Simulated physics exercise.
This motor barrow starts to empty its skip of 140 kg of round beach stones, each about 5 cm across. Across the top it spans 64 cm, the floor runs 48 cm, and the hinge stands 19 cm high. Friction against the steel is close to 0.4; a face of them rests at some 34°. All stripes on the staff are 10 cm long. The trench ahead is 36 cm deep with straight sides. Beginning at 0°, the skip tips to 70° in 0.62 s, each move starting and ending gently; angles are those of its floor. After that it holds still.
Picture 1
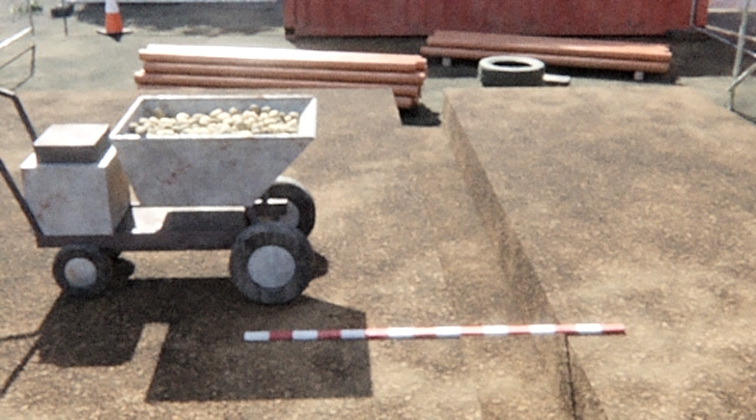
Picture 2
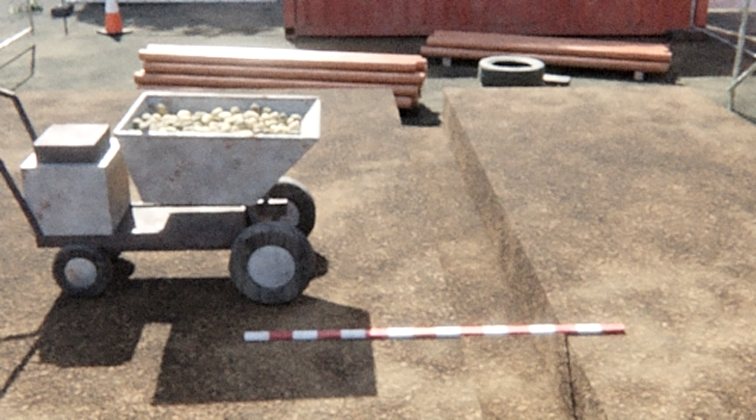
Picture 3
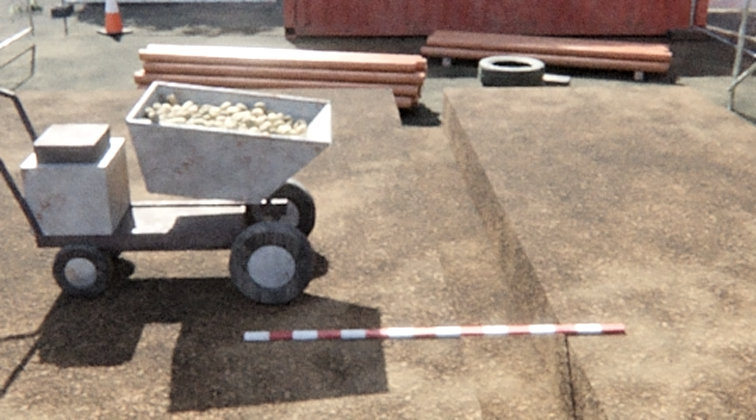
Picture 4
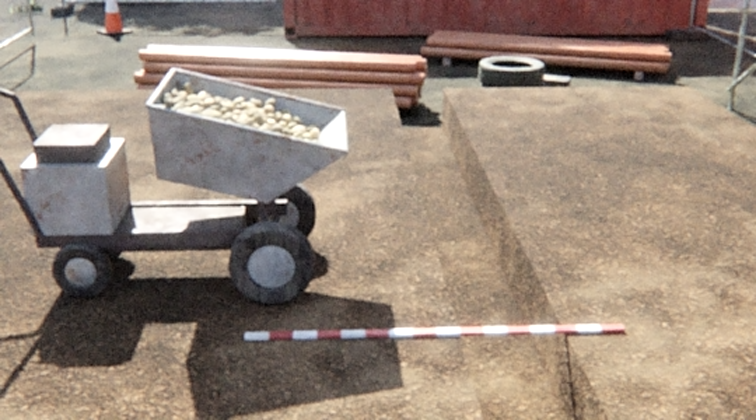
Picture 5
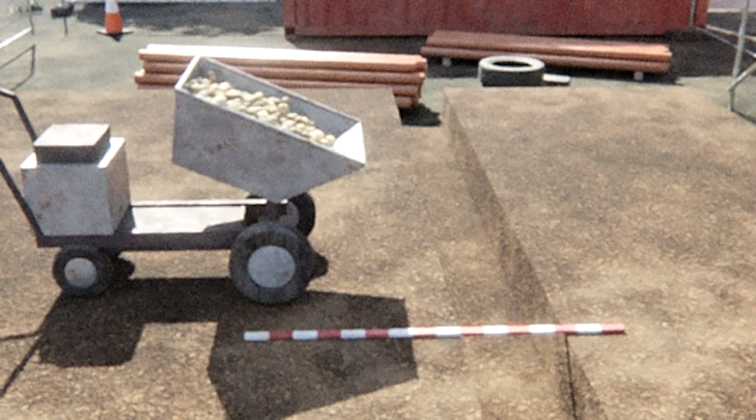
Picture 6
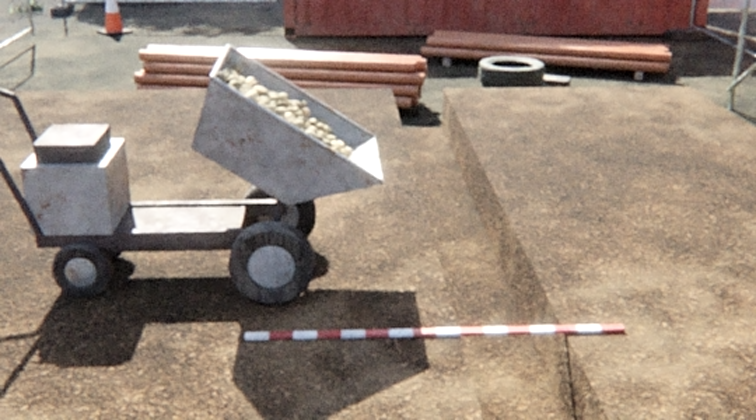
At first, a grey motor barrow stands on brown ground with its skip of pale round stones level, a red-and-white staff lying nearby. The skip then begins tilting slowly to the right, its left end rising. It steepens steadily, the lip lowering while the stones remain inside and the wheels stay still.
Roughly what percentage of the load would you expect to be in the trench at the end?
I'd expect around 95 per cent.
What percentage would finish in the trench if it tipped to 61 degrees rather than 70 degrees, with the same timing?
It would be near 85 per cent.
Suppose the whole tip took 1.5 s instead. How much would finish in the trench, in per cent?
With that timing, about 90 per cent.
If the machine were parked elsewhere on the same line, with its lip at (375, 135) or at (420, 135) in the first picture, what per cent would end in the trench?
That gives roughly 70 per cent and roughly 30 per cent.
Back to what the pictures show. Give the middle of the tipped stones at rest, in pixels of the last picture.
(488, 322).
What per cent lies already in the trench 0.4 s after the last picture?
Around 25 per cent of it.
Then, 0.2 s after the last picture the floor is at 58°, 100 % in the skip; the foremost stones are at (395, 206).
Then, 0.4 s after the last picture the floor is at 70°, 65 % in the skip, 10 % short of the trench, 25 % in the trench; the foremost stones are at (492, 290).
Then, 0.8 s after the last picture the floor is at 70°, 11 % in the skip, 9 % short of the trench, 80 % in the trench; the foremost stones are at (528, 317).
Then, 2.7 s after the last picture the floor is at 70°, 0 % in the skip, 5 % short of the trench, 95 % in the trench; the foremost stones are at (526, 314).
